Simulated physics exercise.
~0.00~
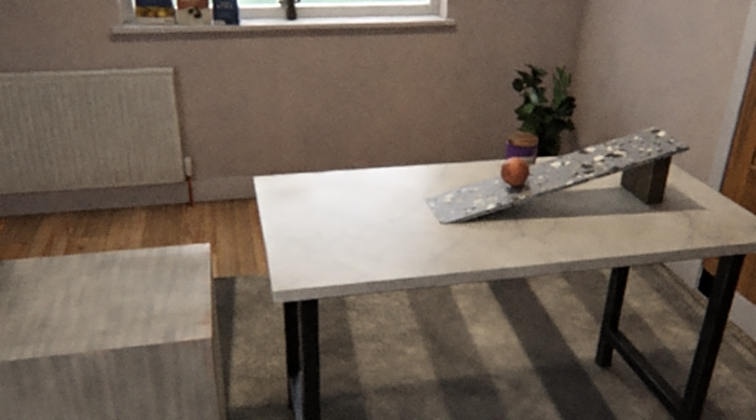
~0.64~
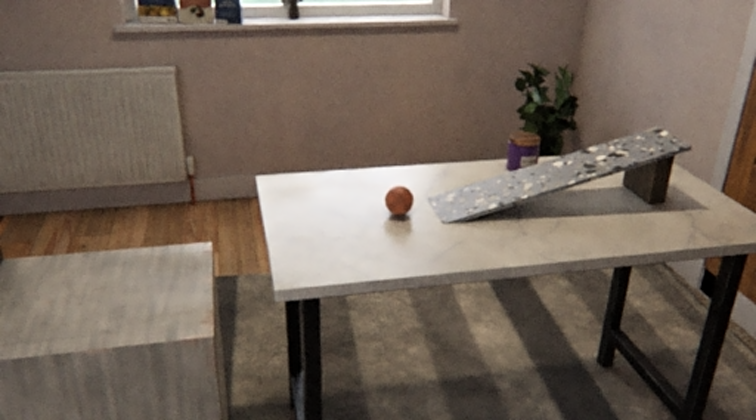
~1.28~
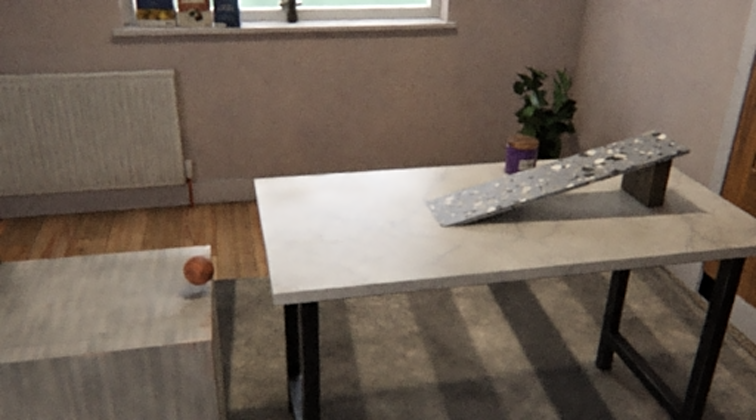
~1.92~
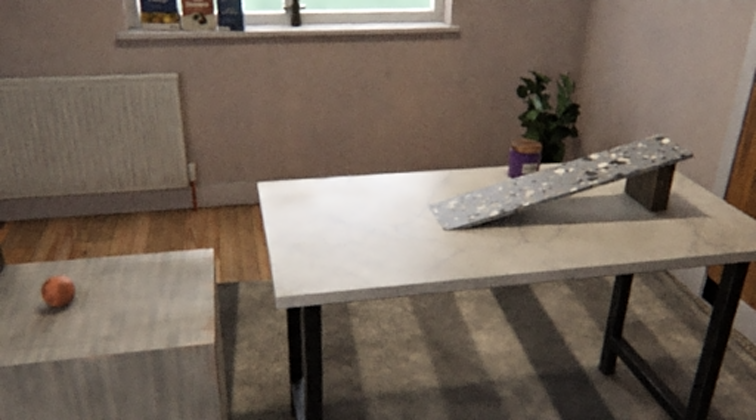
In a room, an orange ball rolls off a ramp and clears the gap leftward.
